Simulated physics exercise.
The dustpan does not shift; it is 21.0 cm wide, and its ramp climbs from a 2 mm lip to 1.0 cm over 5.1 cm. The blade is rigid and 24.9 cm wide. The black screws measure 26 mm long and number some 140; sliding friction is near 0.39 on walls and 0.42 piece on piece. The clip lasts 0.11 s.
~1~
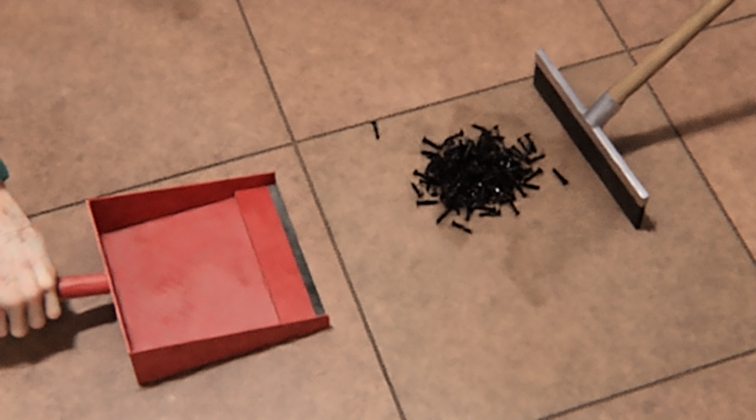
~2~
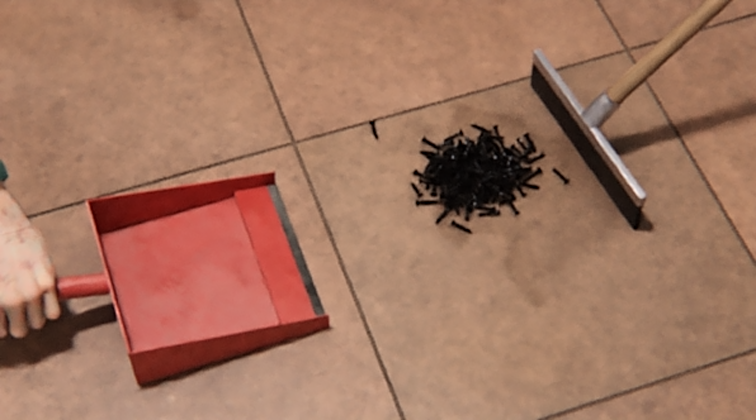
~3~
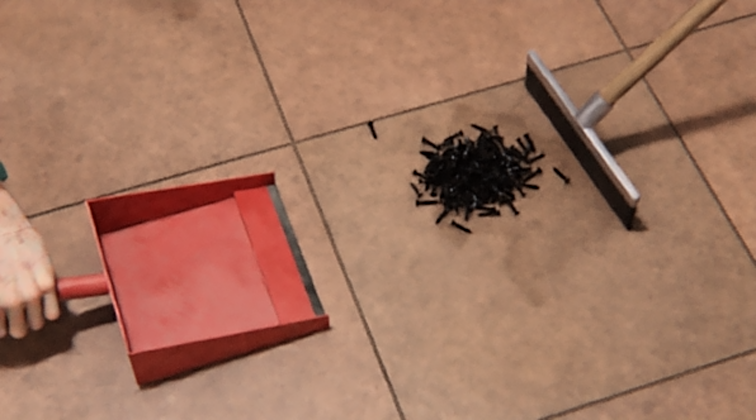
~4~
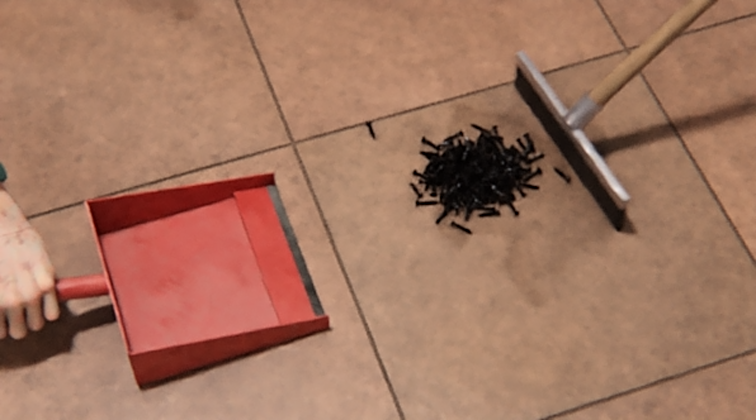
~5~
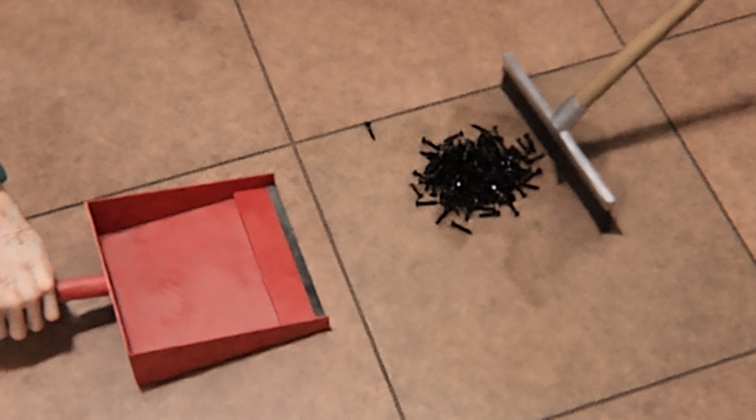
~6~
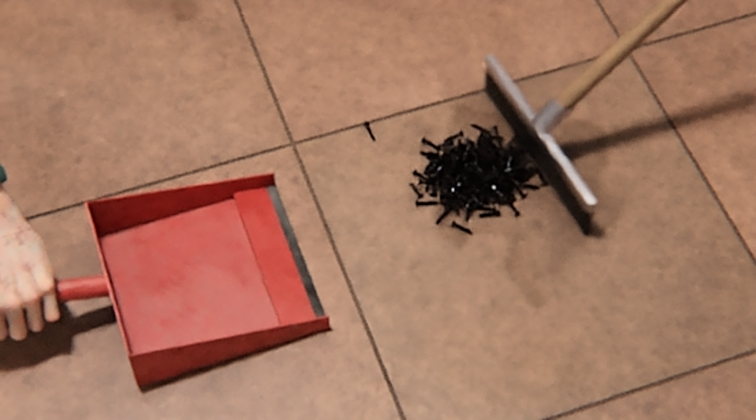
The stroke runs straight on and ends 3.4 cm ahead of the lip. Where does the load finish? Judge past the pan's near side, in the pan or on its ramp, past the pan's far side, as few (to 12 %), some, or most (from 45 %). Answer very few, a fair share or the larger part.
Past the pan's near side: Very few; in the pan or on its ramp: A fair share; past the pan's far side: A fair share.
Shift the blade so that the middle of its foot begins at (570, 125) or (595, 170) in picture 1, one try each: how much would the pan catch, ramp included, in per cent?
Some 25 and 40 per cent.
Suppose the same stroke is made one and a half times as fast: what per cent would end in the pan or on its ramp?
In that case some 60 per cent.
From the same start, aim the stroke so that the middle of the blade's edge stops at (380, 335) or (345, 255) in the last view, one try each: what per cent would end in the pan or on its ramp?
About 30 and 50 per cent.
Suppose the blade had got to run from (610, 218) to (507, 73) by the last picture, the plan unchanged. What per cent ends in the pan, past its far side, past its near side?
Pan 35, far 5, near 5.
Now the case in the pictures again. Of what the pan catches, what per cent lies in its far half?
Some 80 per cent.
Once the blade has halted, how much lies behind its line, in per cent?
Roughly 0 per cent.
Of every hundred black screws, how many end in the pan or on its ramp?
Roughly 35 per cent.
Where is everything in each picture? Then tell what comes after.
The first picture shows blade from (643, 201) to (540, 58), moved 0.0 cm, 0 of the pieces shifted so far; middle of the pieces at (473, 172); pan at (194, 284).
The second picture shows blade from (640, 201) to (537, 58), moved 0.3 cm, 0 of the pieces shifted so far; middle of the pieces at (472, 172).
The third picture shows blade from (634, 201) to (531, 59), moved 1.0 cm, 0 of the pieces shifted so far; middle of the pieces at (472, 172).
The fourth picture shows blade from (623, 203) to (521, 60), moved 2.2 cm, 2 of the pieces shifted so far; middle of the pieces at (472, 172).
The fifth picture shows blade from (609, 205) to (507, 61), moved 3.9 cm, 1 of the pieces shifted so far; middle of the pieces at (472, 172).
The sixth picture shows blade from (590, 207) to (490, 63), moved 6.1 cm, 8 of the pieces shifted so far; middle of the pieces at (472, 172); pan at (193, 286).
Then, 0.15 s after the last picture, middle of the blade 17 cm from the lip; 0 % over the lip, far side 5 %, near side 0 %.
Then, 0.25 s after the last picture, middle of the blade 8 cm from the lip; 0 % over the lip, far side 10 %, near side 0 %.
Then, 0.48 s after the last picture, middle of the blade 5 cm from the lip; 35 % over the lip, far side 20 %, near side 5 %.
In the end, near side 0 %, pan 35 %, far side 20 %, in front of the lip or behind the blade 45 %.
